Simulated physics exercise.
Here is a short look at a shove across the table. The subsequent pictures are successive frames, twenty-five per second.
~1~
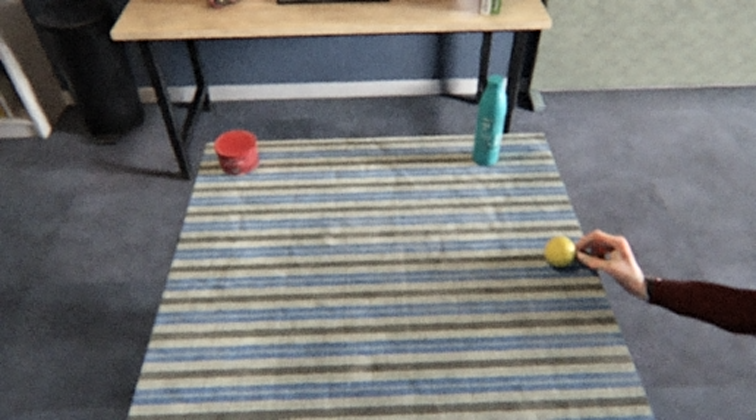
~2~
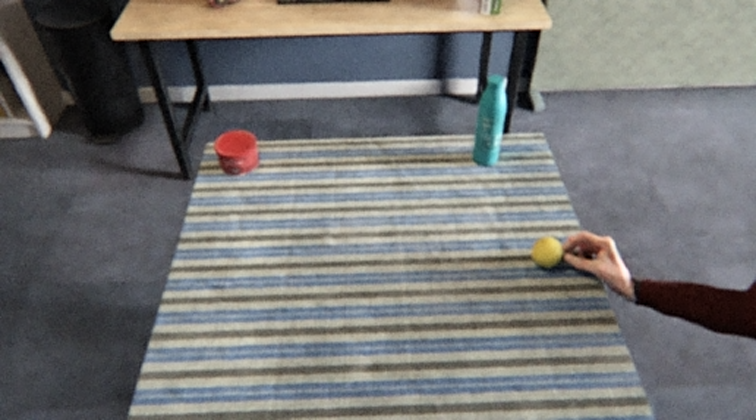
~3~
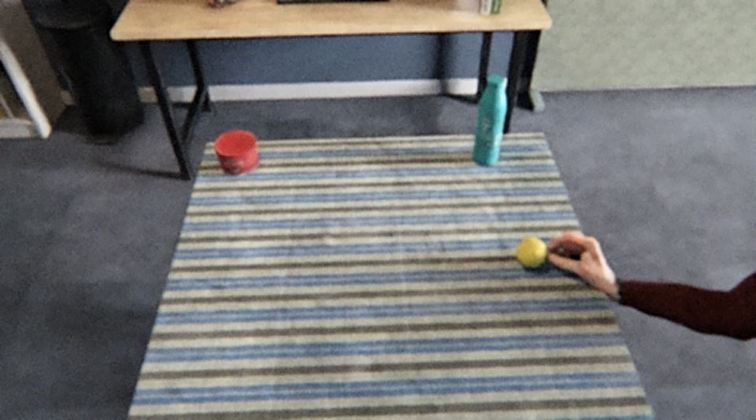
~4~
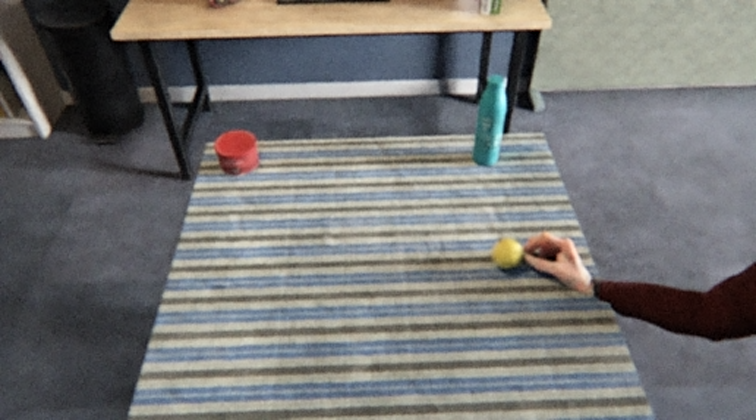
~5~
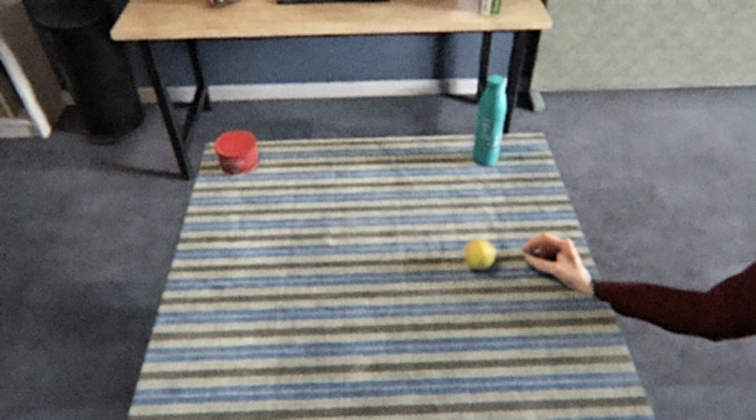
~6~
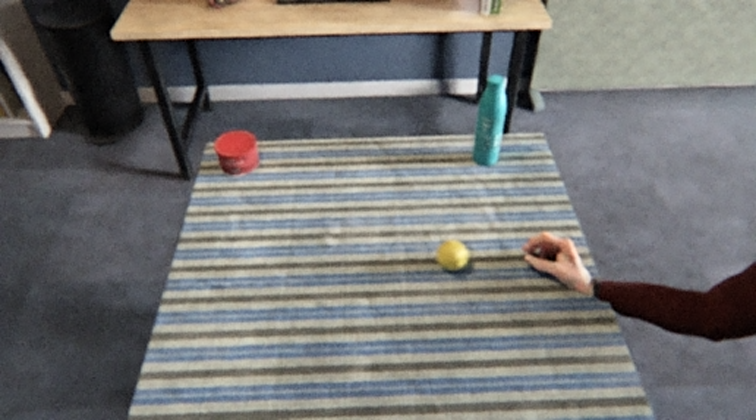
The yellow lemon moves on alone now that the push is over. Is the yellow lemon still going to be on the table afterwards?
Parted from the table.
Then, 0.20 s after the last picture, yellow lemon rolled well along near (317, 260).
Then, 0.40 s after the last picture, yellow lemon rolled well along near (185, 264).
Then, 0.70 s after the last picture, yellow lemon now off the table.
Then, 0.90 s after the last picture, things are still on the move.
By the end, off the table, yellow lemon.
